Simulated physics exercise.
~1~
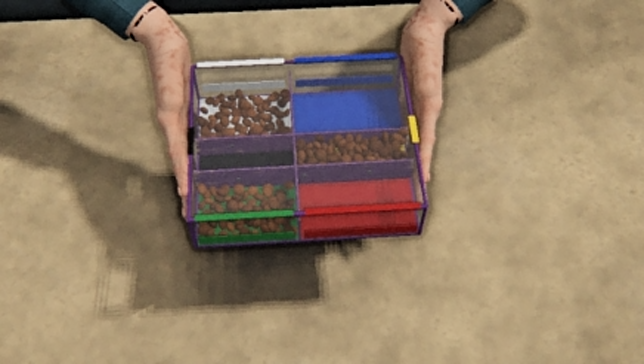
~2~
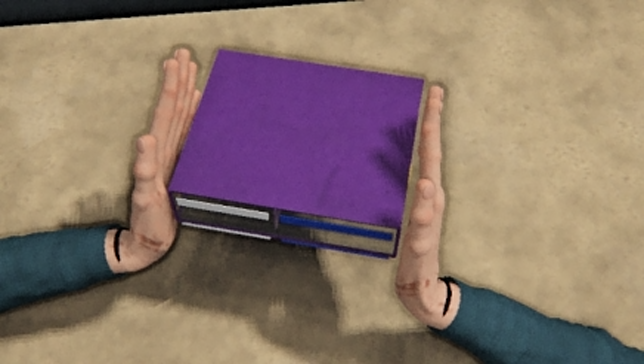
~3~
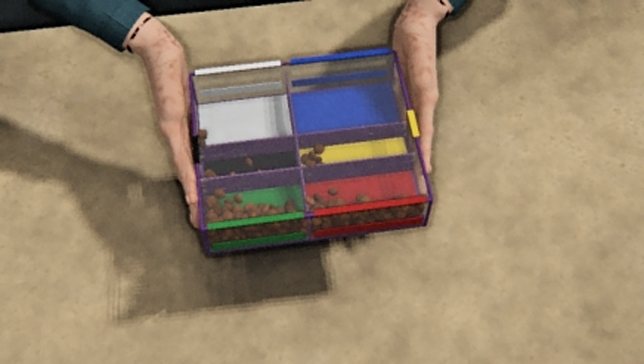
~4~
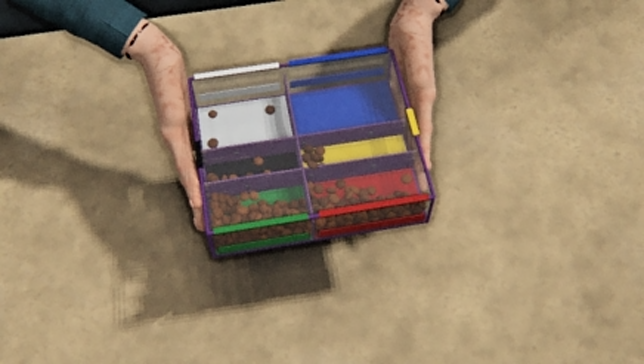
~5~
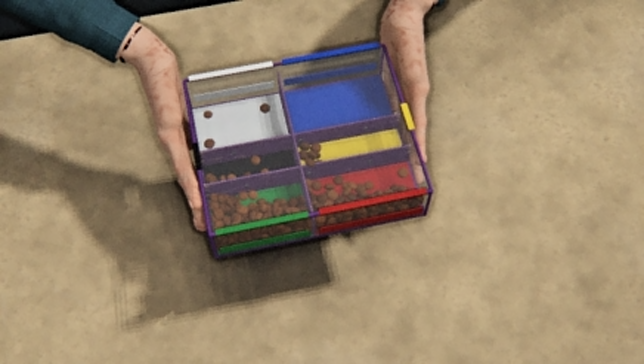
A divided box of brown pieces is flipped over by two hands and turned back.
